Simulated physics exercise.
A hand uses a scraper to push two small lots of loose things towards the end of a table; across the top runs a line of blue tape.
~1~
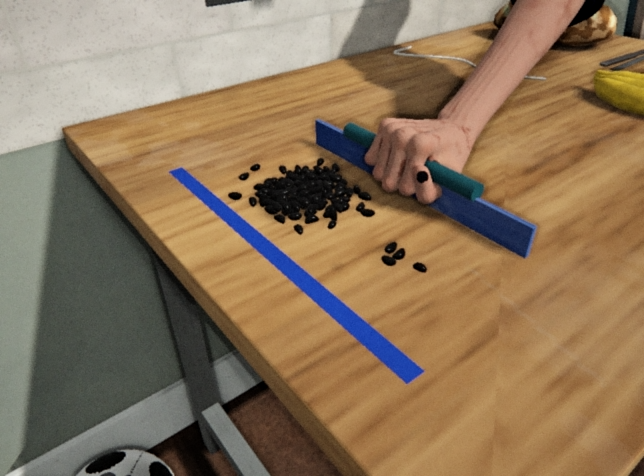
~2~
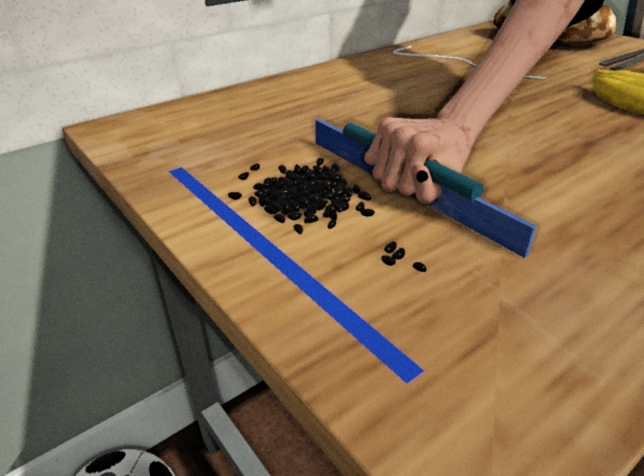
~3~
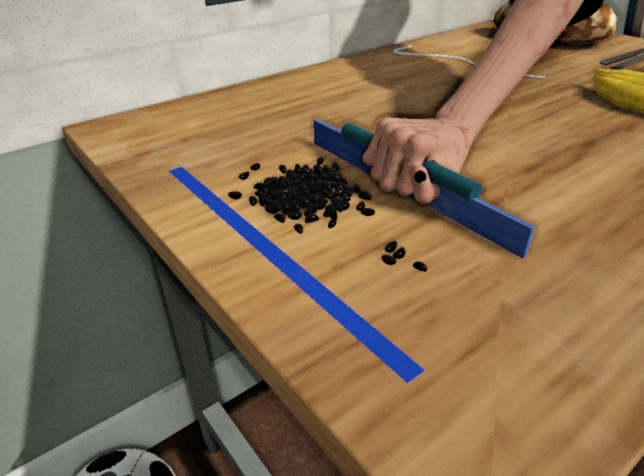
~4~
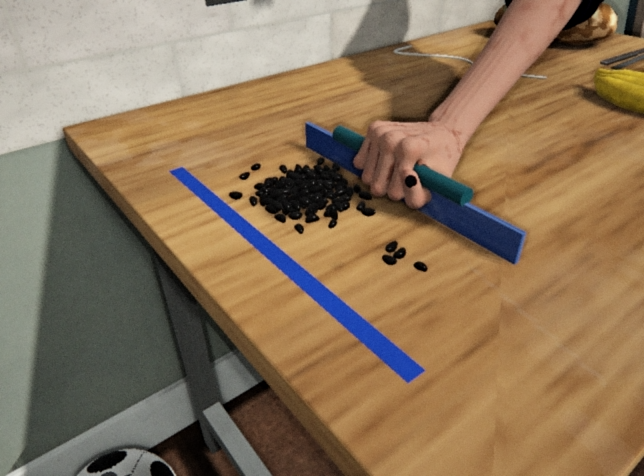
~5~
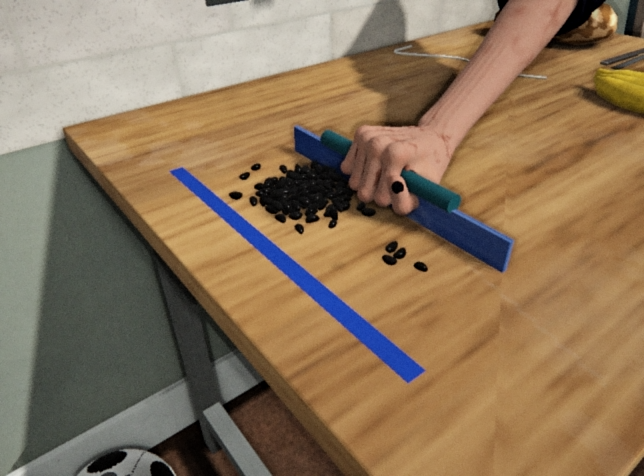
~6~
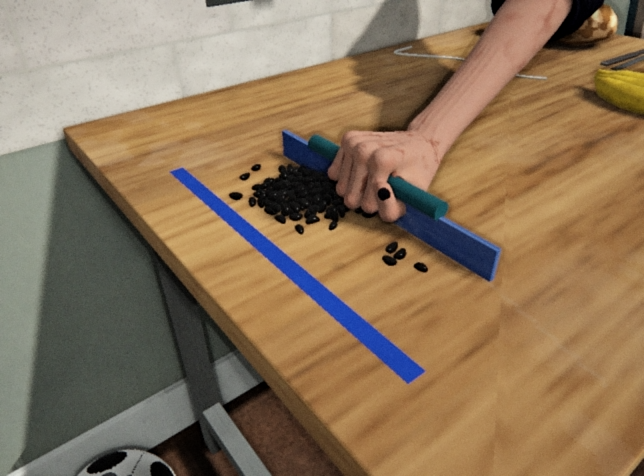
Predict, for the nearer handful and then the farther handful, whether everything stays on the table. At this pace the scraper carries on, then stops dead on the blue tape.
Result: The nearer handful will all make it and stay up. The farther handful won't all make it - some goes over.
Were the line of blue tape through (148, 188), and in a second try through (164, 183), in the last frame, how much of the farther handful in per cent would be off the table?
About 80 % and 60 %.
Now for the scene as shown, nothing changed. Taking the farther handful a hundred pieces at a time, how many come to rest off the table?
Near 20 %.
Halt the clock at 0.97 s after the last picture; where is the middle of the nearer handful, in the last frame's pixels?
At about (309, 305).
Then, 0.48 s after the last picture, scraper still moving, near (315, 201); nearer handful all on the table, its front near (358, 279); farther handful all on the table, its front near (196, 221).
Then, 0.97 s after the last picture, scraper stopped at the blue tape; nearer handful all on the table, its front near (296, 312); farther handful a small part over the edge.
Then, 1.25 s after the last picture, scraper stopped at the blue tape; nearer handful all on the table, its front near (296, 312); farther handful about a quarter over the edge.
At rest, scraper stopped at the blue tape; nearer handful all on the table, its front near (296, 312); farther handful about a quarter over the edge.
